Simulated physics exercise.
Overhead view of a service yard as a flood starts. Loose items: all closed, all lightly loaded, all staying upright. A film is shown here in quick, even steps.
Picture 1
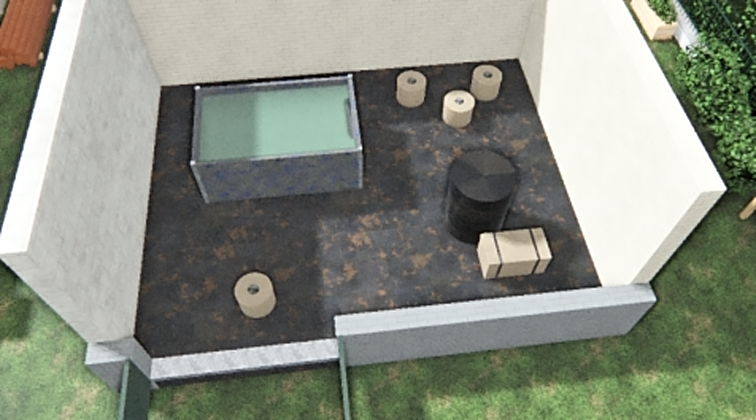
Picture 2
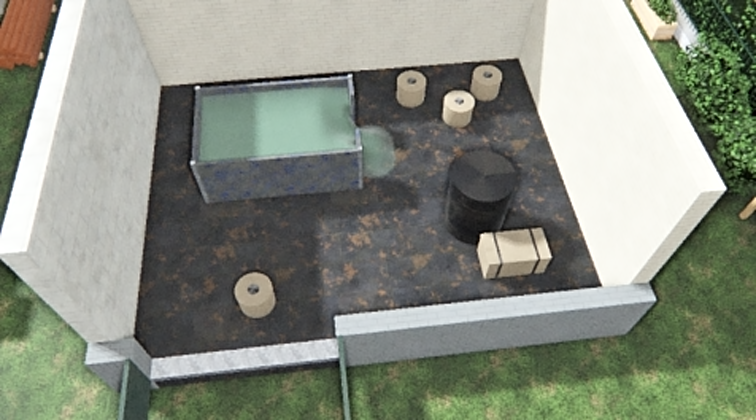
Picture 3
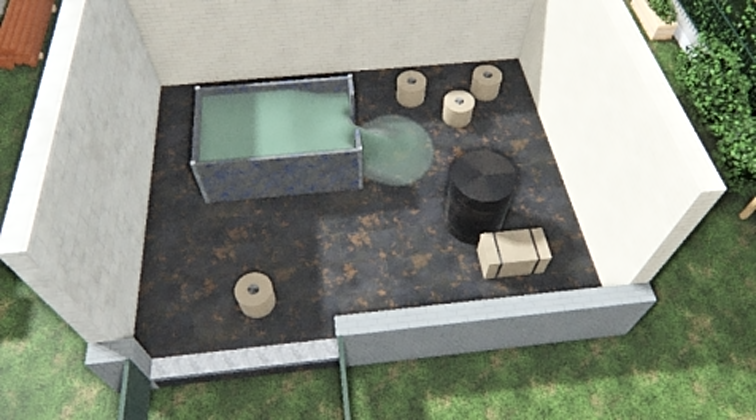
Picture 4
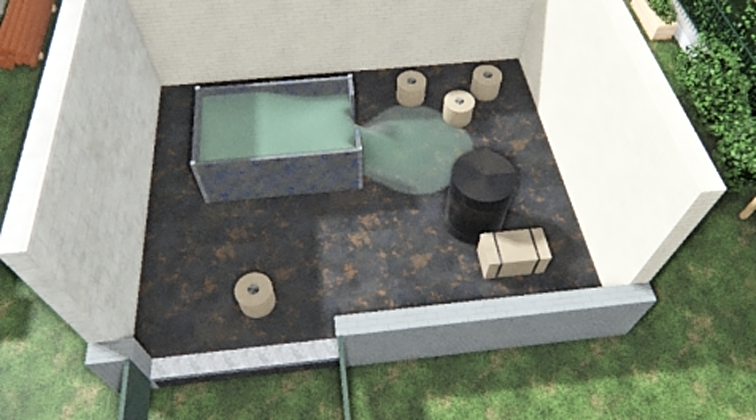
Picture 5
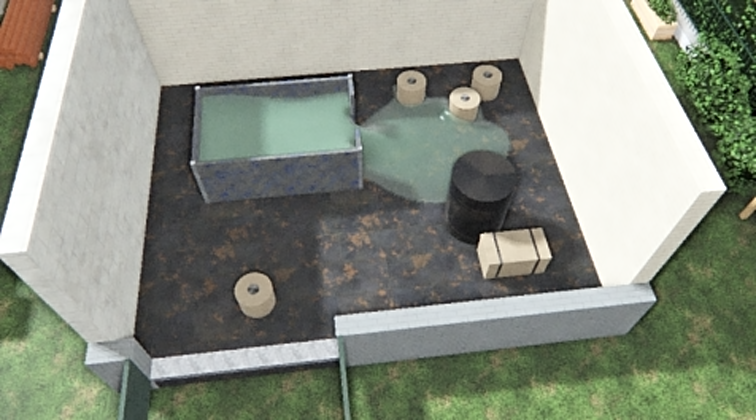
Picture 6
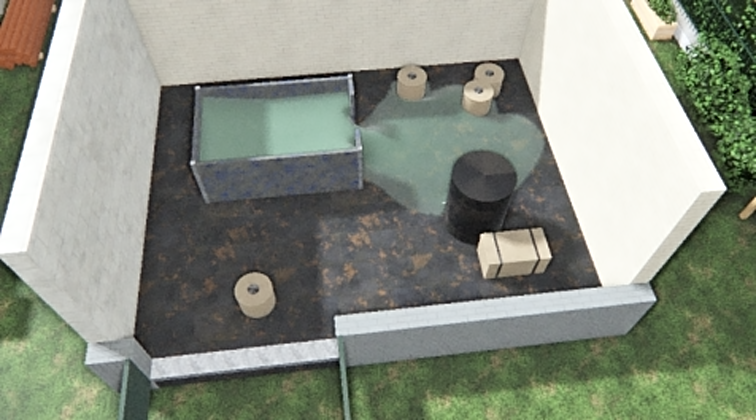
In a walled yard, greenish water pours from a tank, spreads rightward, and nudges small tubs.
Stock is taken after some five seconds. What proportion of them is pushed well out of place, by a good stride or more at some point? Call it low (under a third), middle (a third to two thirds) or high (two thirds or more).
Middle.
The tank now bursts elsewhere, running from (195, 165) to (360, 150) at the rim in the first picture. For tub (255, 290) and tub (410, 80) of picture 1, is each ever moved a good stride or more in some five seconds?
The first: Cleared that distance; the second: Stayed short.
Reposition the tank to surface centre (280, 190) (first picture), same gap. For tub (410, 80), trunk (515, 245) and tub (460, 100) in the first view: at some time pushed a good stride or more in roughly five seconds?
Well, the first one got driven a long way, the second didn't get far, and the third got driven a long way.
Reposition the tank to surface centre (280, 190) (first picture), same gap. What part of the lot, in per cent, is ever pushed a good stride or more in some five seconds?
I'd put it at around 80 per cent.
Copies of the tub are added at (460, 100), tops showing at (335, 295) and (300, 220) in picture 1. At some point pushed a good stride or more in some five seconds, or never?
In order: Shoved clear, then hardly budges.
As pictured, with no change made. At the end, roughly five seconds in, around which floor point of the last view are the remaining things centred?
In the last view, somewhere about (384, 161).
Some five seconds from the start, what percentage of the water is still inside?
Estimate: Roughly 100 %.
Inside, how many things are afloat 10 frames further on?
The figure is 3.
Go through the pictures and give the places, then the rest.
The first frame shows a tub at (459, 101) rests on the ground; a tub at (412, 81), on the bottom; 0 of 5 have shifted.
The second frame shows a tub at (459, 101) rests on the ground; a tub at (412, 81), on the bottom; 0 of 5 have shifted.
The third frame shows a tub at (459, 101), on the bottom; a tub at (412, 81), on the bottom; 0 of 5 have shifted.
The fourth frame shows a tub at (459, 101) rests on the ground; a tub at (412, 81), on the bottom; 0 of 5 have shifted.
The fifth frame shows a tub at (465, 98), on the bottom, close to its start; a tub at (412, 81), on the bottom; 1 of 5 have shifted.
The sixth frame shows a tub at (479, 91), on the bottom, a stride from its start; a tub at (412, 76), on the bottom, close to its start; 3 of 5 have shifted.
A moment on, 2 of 5 are well off their spots; 1 afloat.
Next, 3 of 5 are well off their spots; 3 afloat.
Later, 3 of 5 are well off their spots; 3 afloat.
In the end, 2 of 5 are well off their spots, and 3 have been at some point; 3 afloat.
